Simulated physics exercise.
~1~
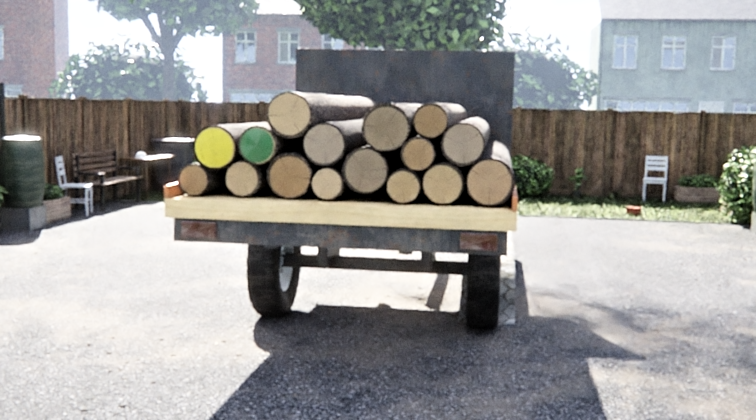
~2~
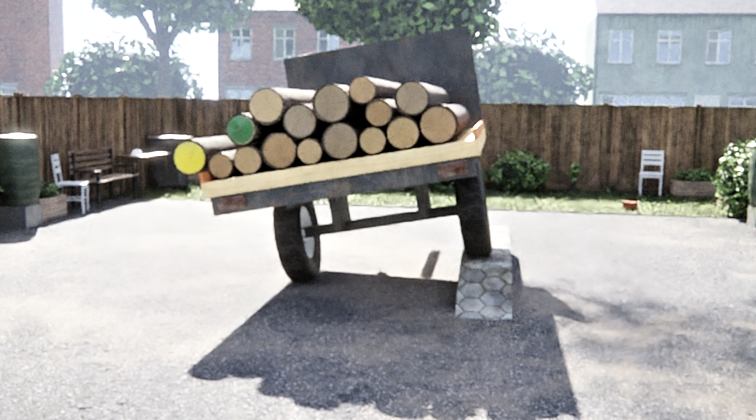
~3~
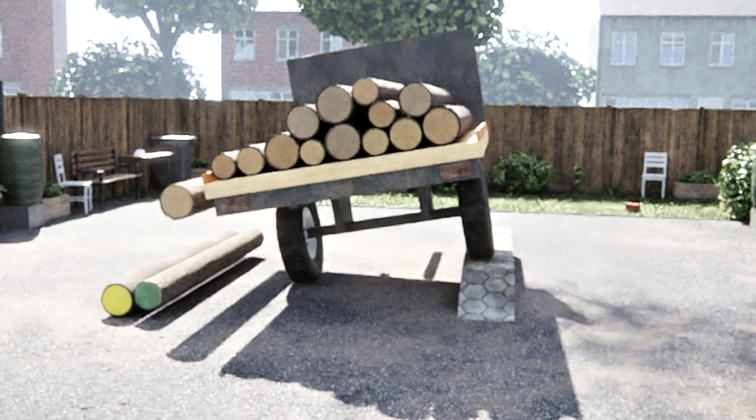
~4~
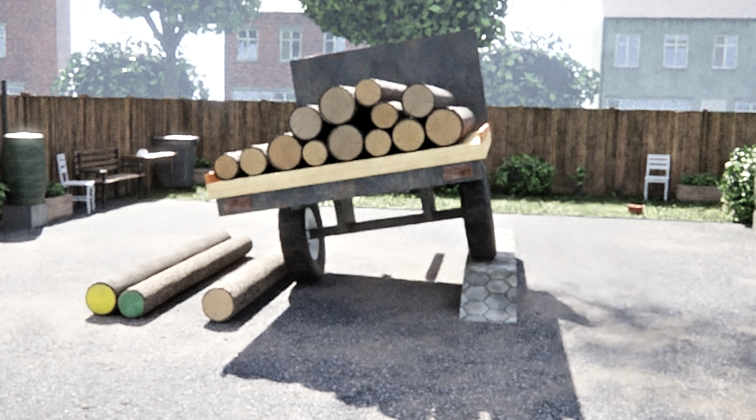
In the video, a flatbed trailer loaded with loose logs rides its right wheel onto a stone-patterned ramp and tilts left. The yellow-ended log drops off the left side, followed by the green-ended one and a plain one, and all three end up lying on the ground.
